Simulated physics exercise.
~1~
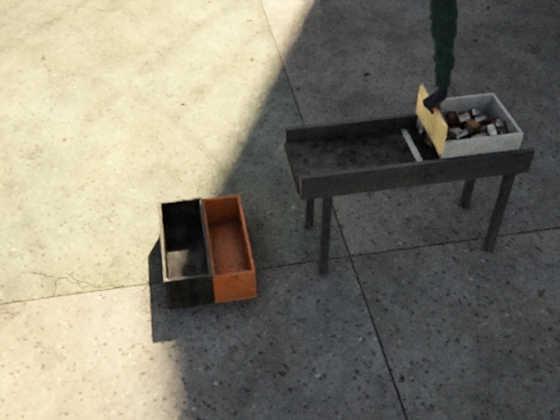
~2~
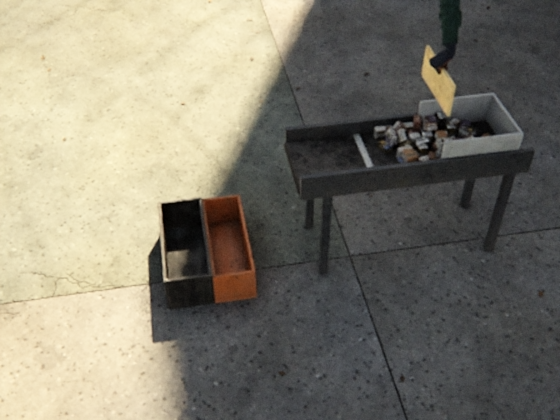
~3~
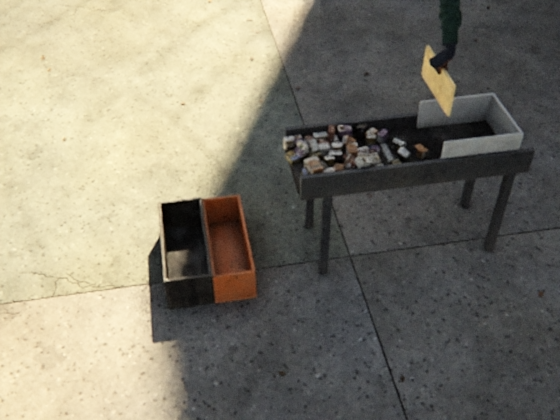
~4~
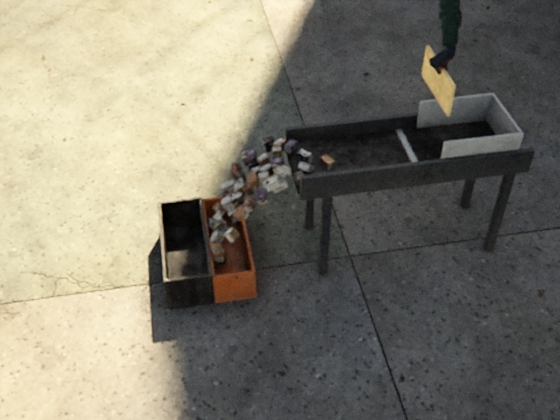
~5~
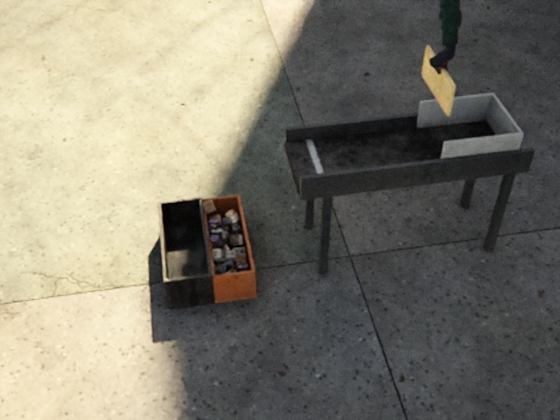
The video shows a hand lifting a yellowish gate from a white pen on a dark raised belt, letting a loose pile of small cartons ride leftward, spill off the end and drop into the orange tub, leaving the black tote beyond it empty.
